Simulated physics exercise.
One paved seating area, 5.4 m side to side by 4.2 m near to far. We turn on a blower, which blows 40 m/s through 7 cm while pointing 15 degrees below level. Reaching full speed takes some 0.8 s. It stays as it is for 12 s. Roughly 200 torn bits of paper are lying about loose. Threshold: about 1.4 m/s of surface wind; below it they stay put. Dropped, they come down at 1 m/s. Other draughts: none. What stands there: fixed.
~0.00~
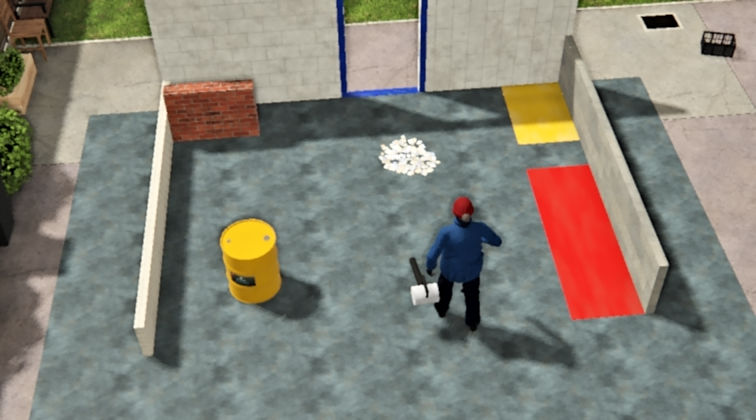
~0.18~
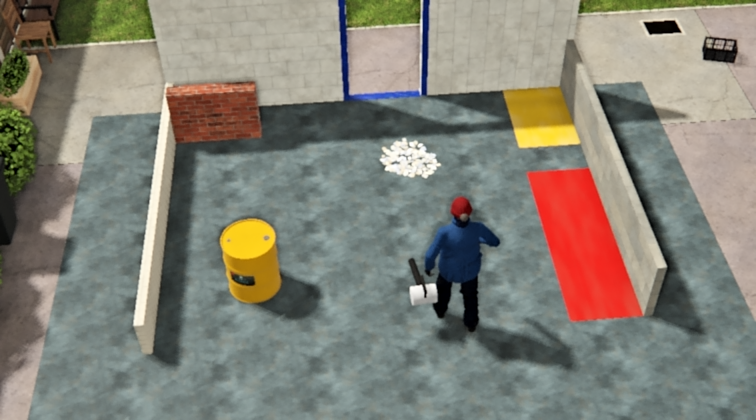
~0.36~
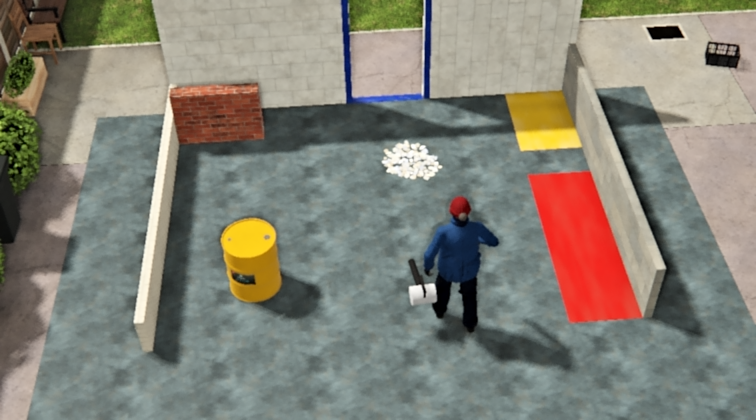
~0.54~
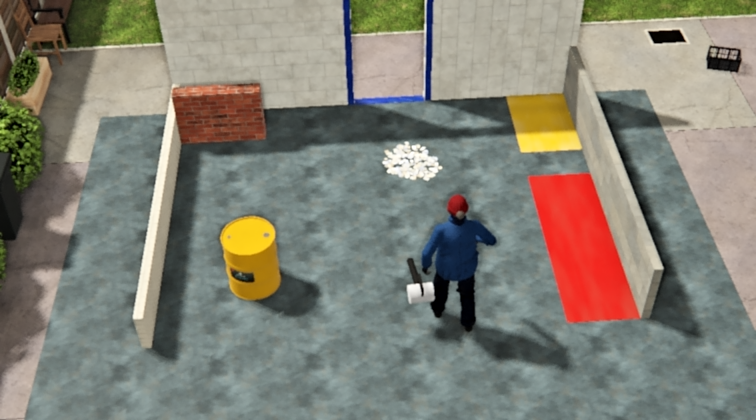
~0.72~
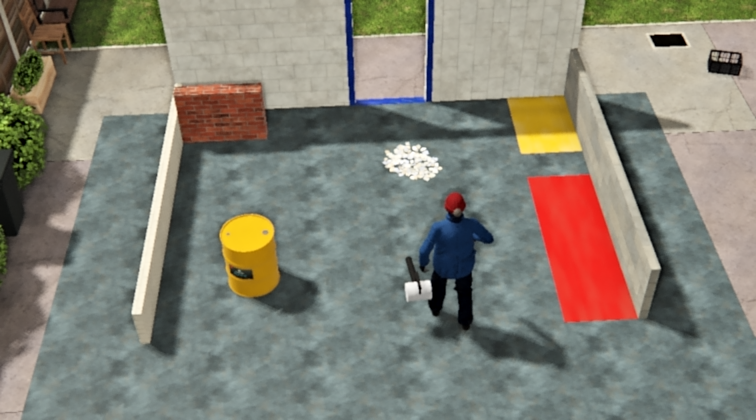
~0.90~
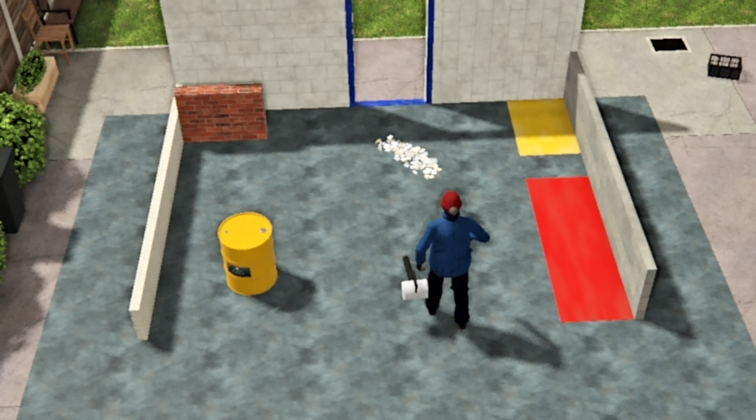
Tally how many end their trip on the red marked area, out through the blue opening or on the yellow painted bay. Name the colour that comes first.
My answer: Blue.
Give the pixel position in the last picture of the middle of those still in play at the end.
I'd put it close to (518, 100) in the last view.
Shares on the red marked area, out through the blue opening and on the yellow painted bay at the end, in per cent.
I'd put it at around 0 % for red, 70 % for blue and 20 % for yellow.
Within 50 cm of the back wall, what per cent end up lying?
30 %.
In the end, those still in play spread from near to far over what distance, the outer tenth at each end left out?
0.4 m or thereabouts.
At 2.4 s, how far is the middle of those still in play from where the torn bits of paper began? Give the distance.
Around 1.4 m away.
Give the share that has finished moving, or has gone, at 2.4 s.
Estimated share: Near 50 %.
After 2.4 s, 0 % are on the yellow painted bay, 66 % out through the blue opening and 0 % on the red marked area; the middle of those still in play is near (434, 103); 52 % have settled or left.
After 3.8 s, 2 % are on the yellow painted bay, 69 % out through the blue opening and 0 % on the red marked area; the middle of those still in play is near (446, 102); 62 % have settled or left.
After 6.6 s, 8 % are on the yellow painted bay, 69 % out through the blue opening and 0 % on the red marked area; the middle of those still in play is near (465, 103); 66 % have settled or left.
After 12.0 s, at the end, 19 % are on the yellow painted bay, 72 % out through the blue opening and 0 % on the red marked area; the middle of those still in play is near (518, 100).
